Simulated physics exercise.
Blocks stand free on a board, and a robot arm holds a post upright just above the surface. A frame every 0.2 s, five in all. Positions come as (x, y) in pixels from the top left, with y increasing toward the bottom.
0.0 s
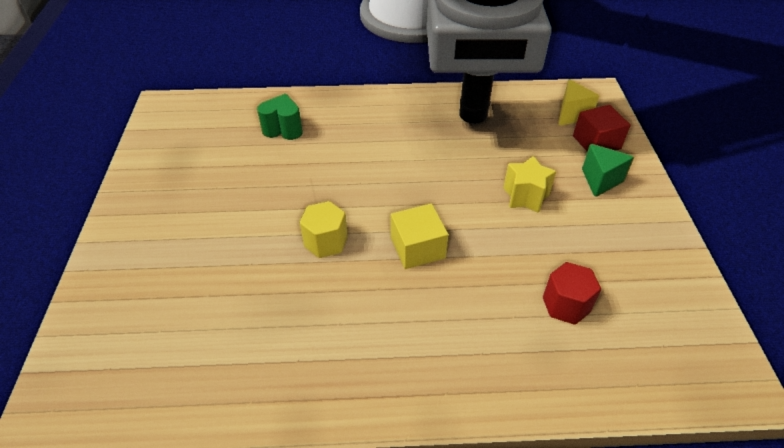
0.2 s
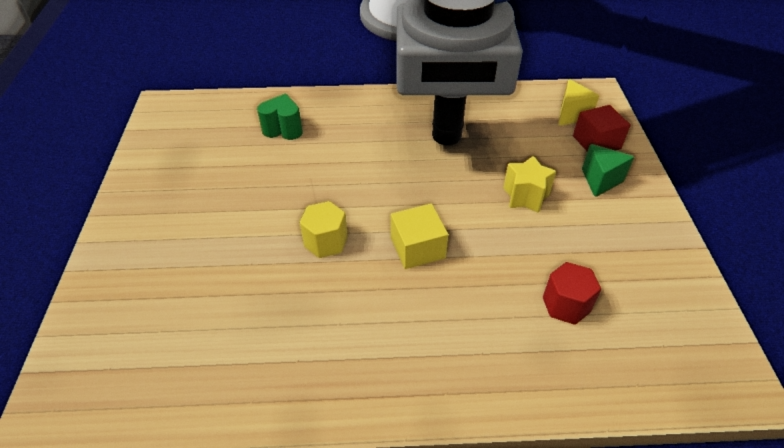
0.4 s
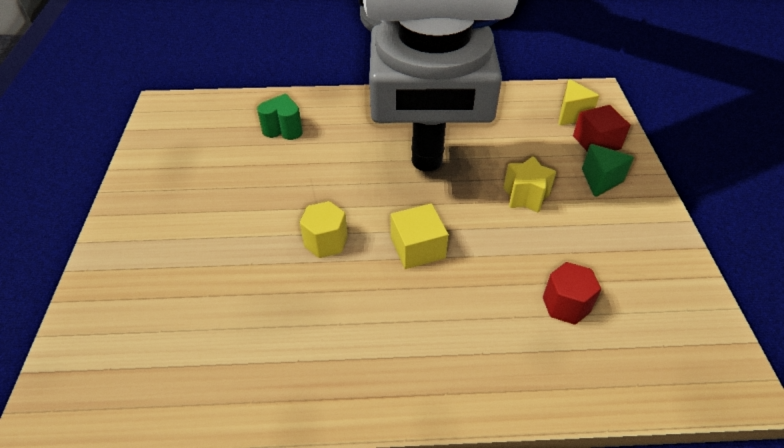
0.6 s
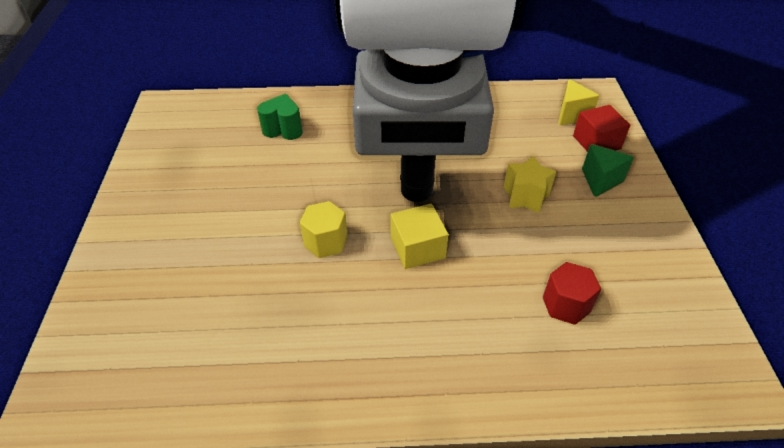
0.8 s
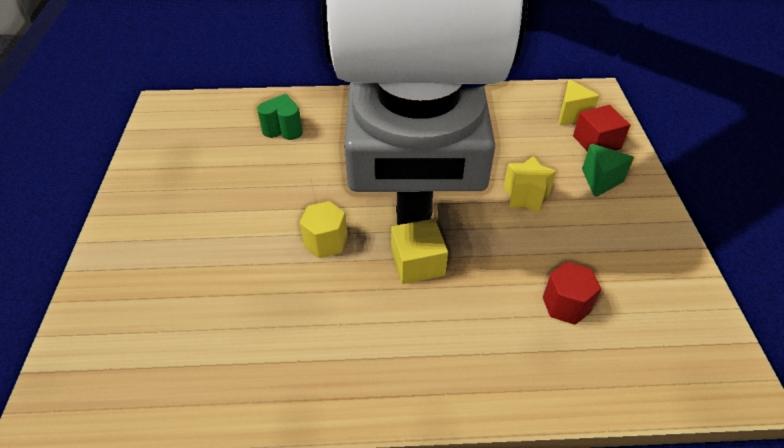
A robot arm holding a black post moves over a pale wooden board on a dark blue surface, seen from above at an angle by a still camera. A green heart-like block sits upper left, yellow hexagon and square blocks near the middle, and a yellow star, yellow triangle, green block and red blocks toward the right. The post travels down and slightly left, then nudges the yellow square toward the viewer.
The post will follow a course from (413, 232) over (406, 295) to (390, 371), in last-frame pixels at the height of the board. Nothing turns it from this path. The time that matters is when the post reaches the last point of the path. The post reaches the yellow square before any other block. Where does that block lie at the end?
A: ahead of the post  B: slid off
Answer: B.
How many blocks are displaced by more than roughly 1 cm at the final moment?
The answer will be one.
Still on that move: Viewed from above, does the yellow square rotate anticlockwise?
I expect so.
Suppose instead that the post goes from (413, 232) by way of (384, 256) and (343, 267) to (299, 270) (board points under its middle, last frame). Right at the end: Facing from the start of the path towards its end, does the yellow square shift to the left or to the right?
It moves left.
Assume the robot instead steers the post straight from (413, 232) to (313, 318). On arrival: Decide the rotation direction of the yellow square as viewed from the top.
Prediction: Counterclockwise.
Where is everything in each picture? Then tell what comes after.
Tip of the post (473, 116), middles of tops, yellow hexagon (323, 217), yellow square (419, 223), in the first picture.
Post (447, 137), nothing pushed, in the second picture.
Post (427, 162), nothing pushed, in the third picture.
Post (417, 192), nothing pushed, in the fourth picture.
Post (414, 224), yellow hexagon (323, 217), yellow square (419, 239), in the fifth picture.
What follows on the original path. One third of the way, post (410, 265); yellow square (419, 284).
Two thirds of the way, post (402, 313); yellow square (422, 336), turned 20° anticlockwise.
At the end, post (390, 364); yellow hexagon unmoved; yellow square (434, 373), turned 50° anticlockwise.
